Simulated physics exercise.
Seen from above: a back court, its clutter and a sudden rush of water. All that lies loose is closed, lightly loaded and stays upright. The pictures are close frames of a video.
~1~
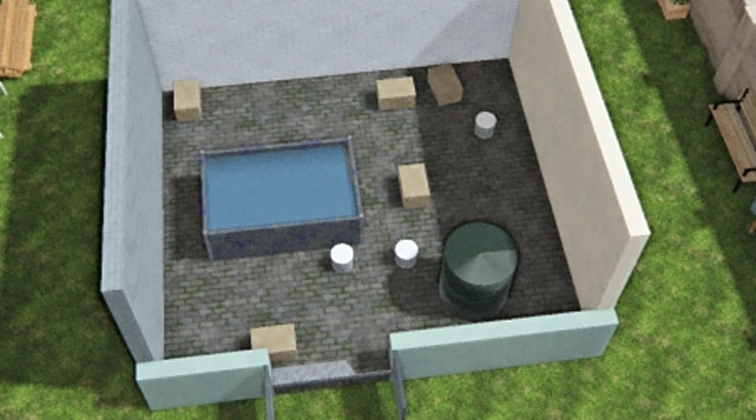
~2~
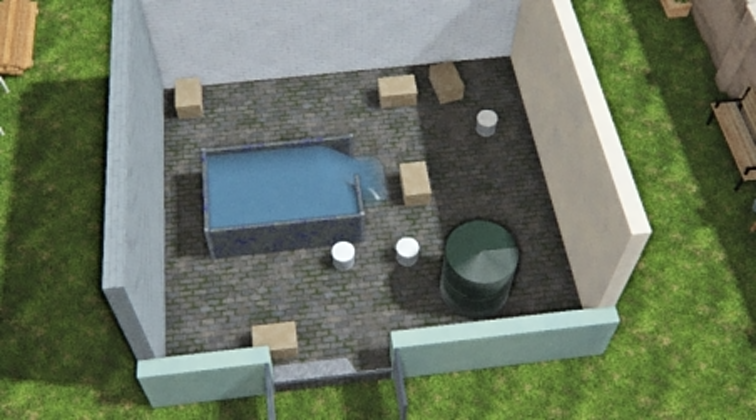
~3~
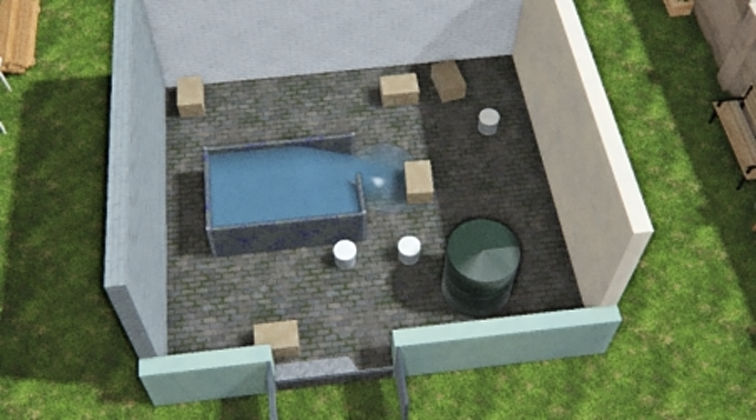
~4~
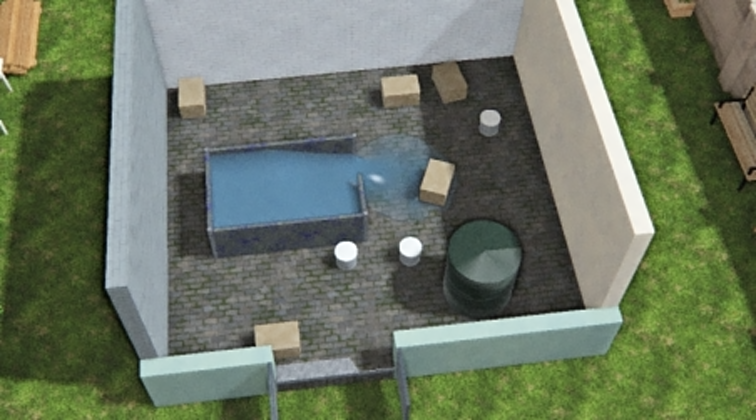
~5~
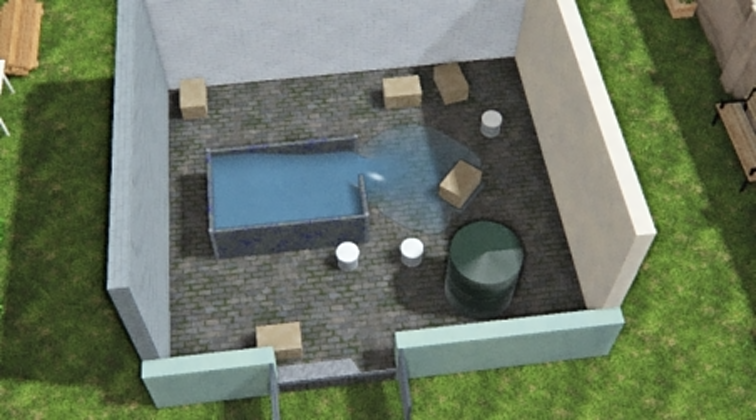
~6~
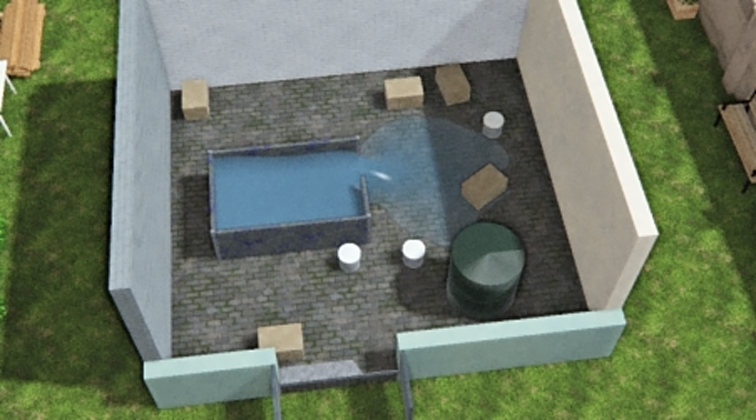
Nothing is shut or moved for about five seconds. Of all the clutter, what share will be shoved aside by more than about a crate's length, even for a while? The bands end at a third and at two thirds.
Share: One to two thirds.
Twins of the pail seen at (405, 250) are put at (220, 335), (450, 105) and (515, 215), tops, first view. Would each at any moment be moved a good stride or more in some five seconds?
In turn: Under that, moved that far, yes.
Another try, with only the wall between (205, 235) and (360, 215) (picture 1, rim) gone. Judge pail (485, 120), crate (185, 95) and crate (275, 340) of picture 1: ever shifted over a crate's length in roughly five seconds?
One after the other: Never so far, yes, moved that far.
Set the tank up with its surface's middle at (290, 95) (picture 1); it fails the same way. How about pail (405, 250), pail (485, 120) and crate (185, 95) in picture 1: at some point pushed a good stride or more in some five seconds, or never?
In turn: Moved that far, that far or more, no.
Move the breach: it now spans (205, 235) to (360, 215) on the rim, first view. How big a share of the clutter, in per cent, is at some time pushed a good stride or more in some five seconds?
Close to 40 %.
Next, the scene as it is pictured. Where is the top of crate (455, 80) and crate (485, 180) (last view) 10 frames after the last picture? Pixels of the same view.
Around (496, 50) and (547, 199).
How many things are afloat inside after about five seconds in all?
3 of them.
A moment on, 1 of 8 are well off their spots; 0 afloat.
Next, 3 of 8 are well off their spots; 3 afloat.
Later, 3 of 8 are well off their spots; 2 afloat.
In the end, 4 of 8 are well off their spots, and 4 have been at some point; 3 afloat.
